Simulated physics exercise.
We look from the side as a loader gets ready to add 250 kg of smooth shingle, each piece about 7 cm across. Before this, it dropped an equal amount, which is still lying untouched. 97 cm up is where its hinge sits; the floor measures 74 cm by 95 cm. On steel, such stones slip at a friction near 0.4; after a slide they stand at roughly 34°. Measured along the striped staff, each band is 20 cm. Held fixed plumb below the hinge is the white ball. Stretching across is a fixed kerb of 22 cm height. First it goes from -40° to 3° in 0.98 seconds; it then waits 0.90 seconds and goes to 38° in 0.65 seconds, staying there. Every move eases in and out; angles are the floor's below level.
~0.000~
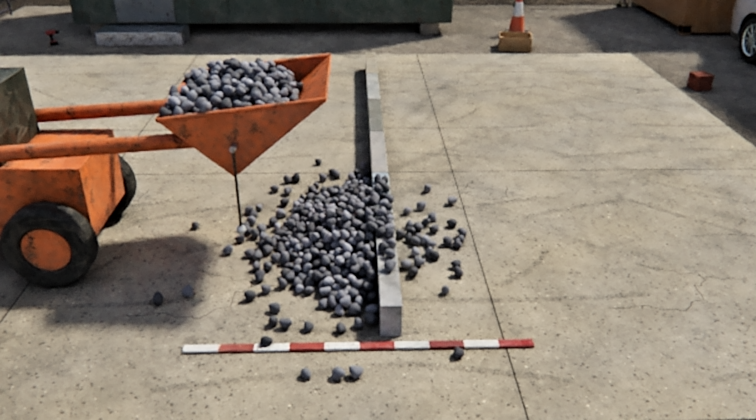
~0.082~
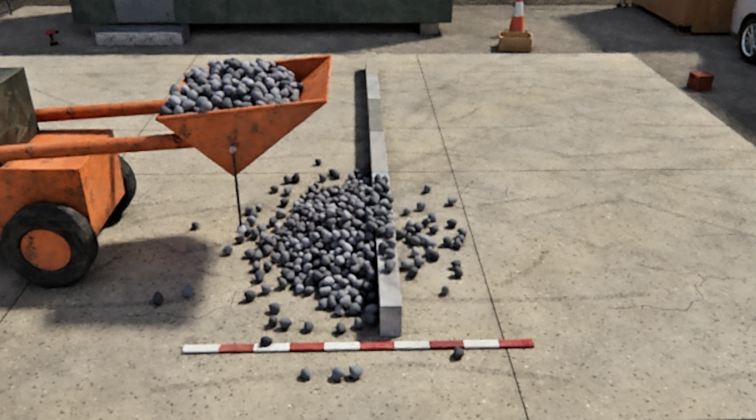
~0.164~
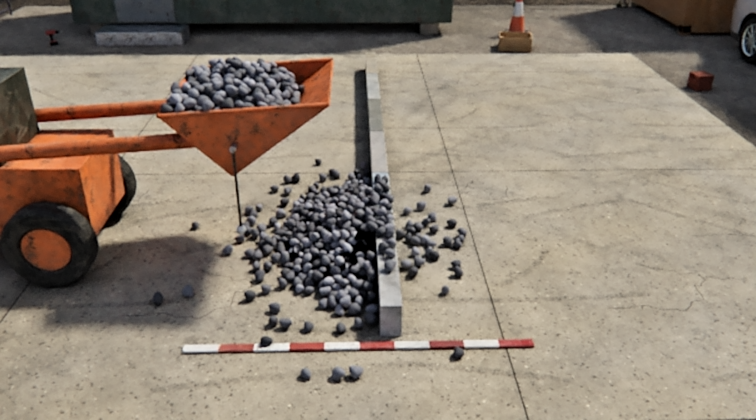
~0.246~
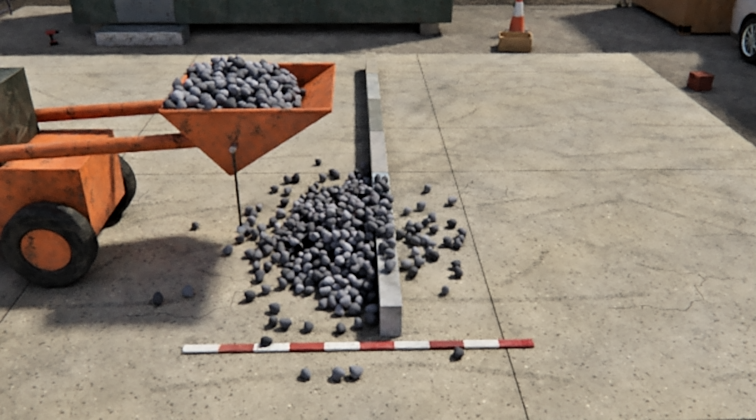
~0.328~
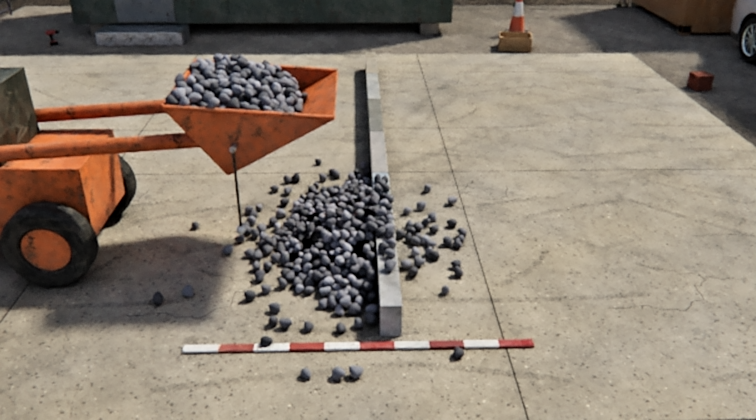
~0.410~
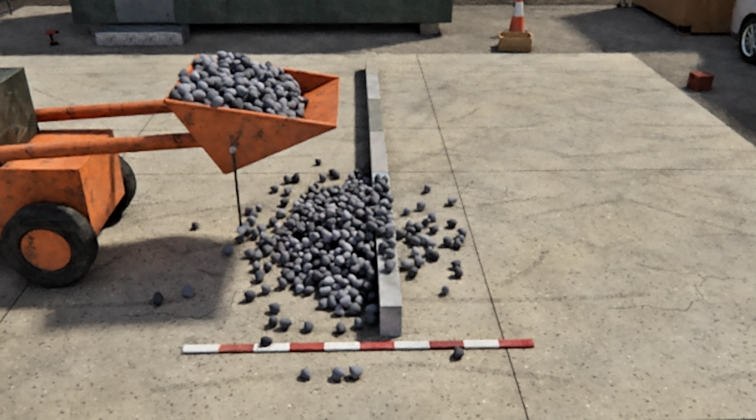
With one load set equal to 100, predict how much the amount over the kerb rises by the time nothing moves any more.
It rises by roughly 14 percent.
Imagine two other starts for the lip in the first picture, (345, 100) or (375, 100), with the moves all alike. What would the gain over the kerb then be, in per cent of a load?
First place: Roughly 30 %; second place: Roughly 75 %.
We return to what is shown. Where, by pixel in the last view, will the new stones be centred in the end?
(340, 225).
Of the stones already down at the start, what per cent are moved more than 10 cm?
Close to 10 in a hundred of them.
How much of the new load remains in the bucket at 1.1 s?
It holds some 100 per cent.
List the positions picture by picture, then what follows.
In the first frame, lip at (326, 100), floor tilted -40°, highest stones at (247, 70). The earlier load is highest near (373, 209), 27 cm above ground level, 95 % on this side of the kerb, 5 % over the kerb.
In the second frame, the bucket is at -39°, its lip at (327, 101); the top of the load is at (241, 70); the stones move at 0.1 m/s on average.
In the third frame, the bucket is at -37°, its lip at (329, 105); the top of the load is at (236, 68); the stones move at 0.1 m/s on average.
In the fourth frame, lip at (331, 111), floor tilted -33°, highest stones at (235, 68); the stones move at 0.2 m/s on average.
In the fifth frame, lip at (334, 118), floor tilted -29°, highest stones at (220, 64); the stones move at 0.2 m/s on average.
In the sixth frame, lip at (336, 127), floor tilted -24°, highest stones at (216, 61); the stones move at 0.2 m/s on average.
After 0.7 s the floor is at -3°; in per cent of one load, 100 in the bucket, 95 on this side of the kerb, 5 over the kerb; the foremost stones are at (456, 238).
After 1.1 s the floor is at 3°; in per cent of one load, 100 in the bucket, 96 on this side of the kerb, 5 over the kerb; the foremost stones are at (456, 238).
After 3.0 s the floor is at 38°; in per cent of one load, 4 in the bucket, 184 on this side of the kerb, 12 over the kerb; the foremost stones are at (467, 226).
After 5.4 s the floor is at 38°; in per cent of one load, 0 in the bucket, 181 on this side of the kerb, 20 over the kerb; the foremost stones are at (485, 217). Net gain over the kerb, 14.
